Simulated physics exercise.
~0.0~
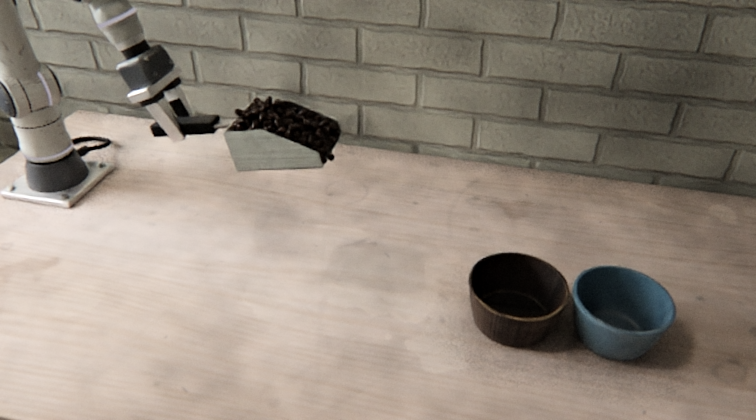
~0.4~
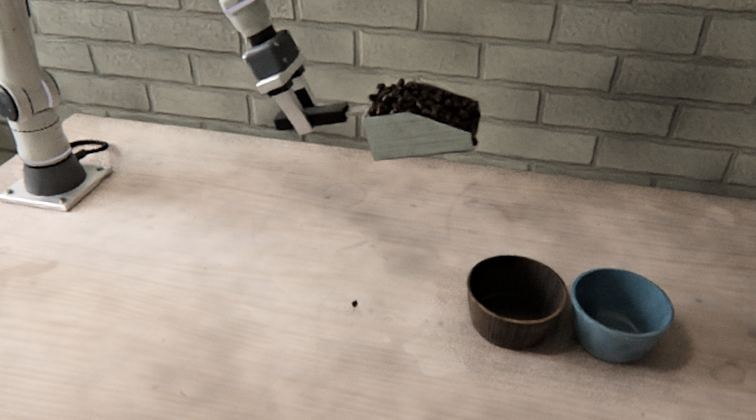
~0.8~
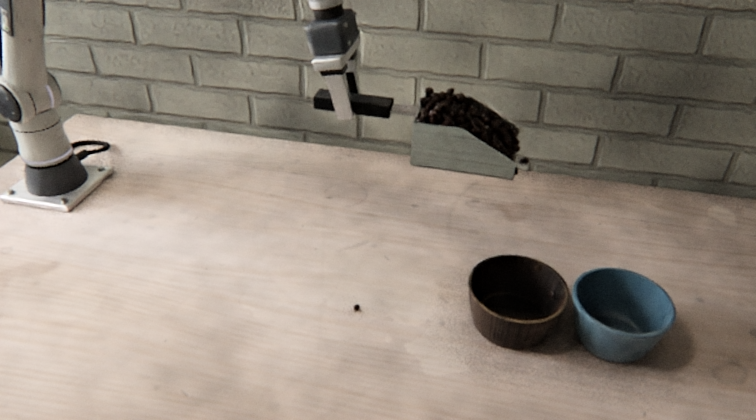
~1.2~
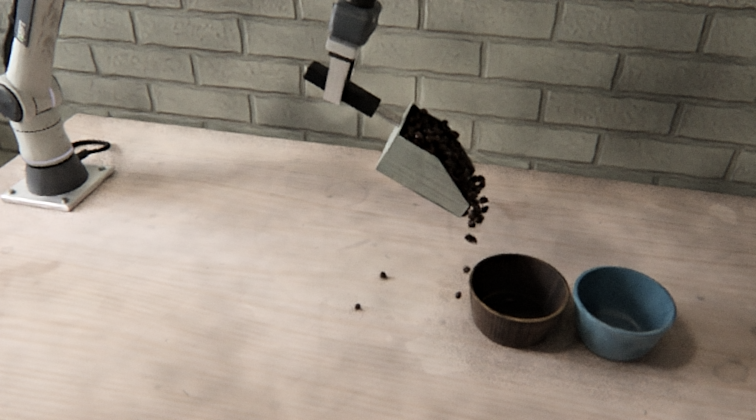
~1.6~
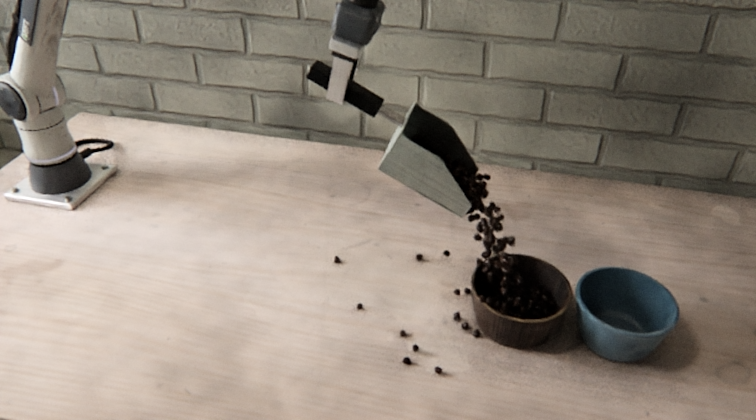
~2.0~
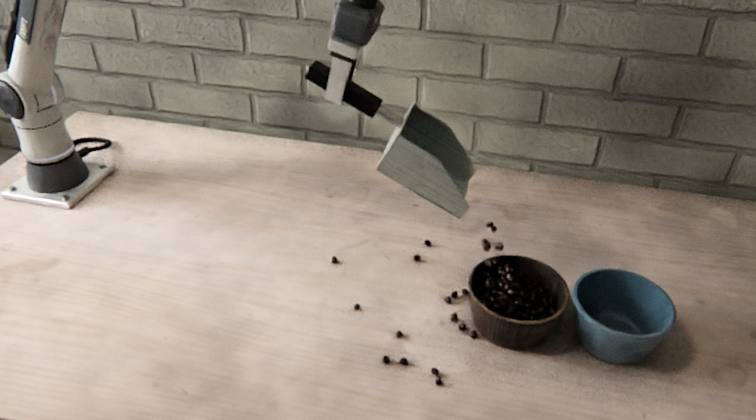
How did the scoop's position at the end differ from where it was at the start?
At the start the scoop was over the left part of the table, well away from the bowls. By the end it was farther to the right, above and just left of the brown bowl.
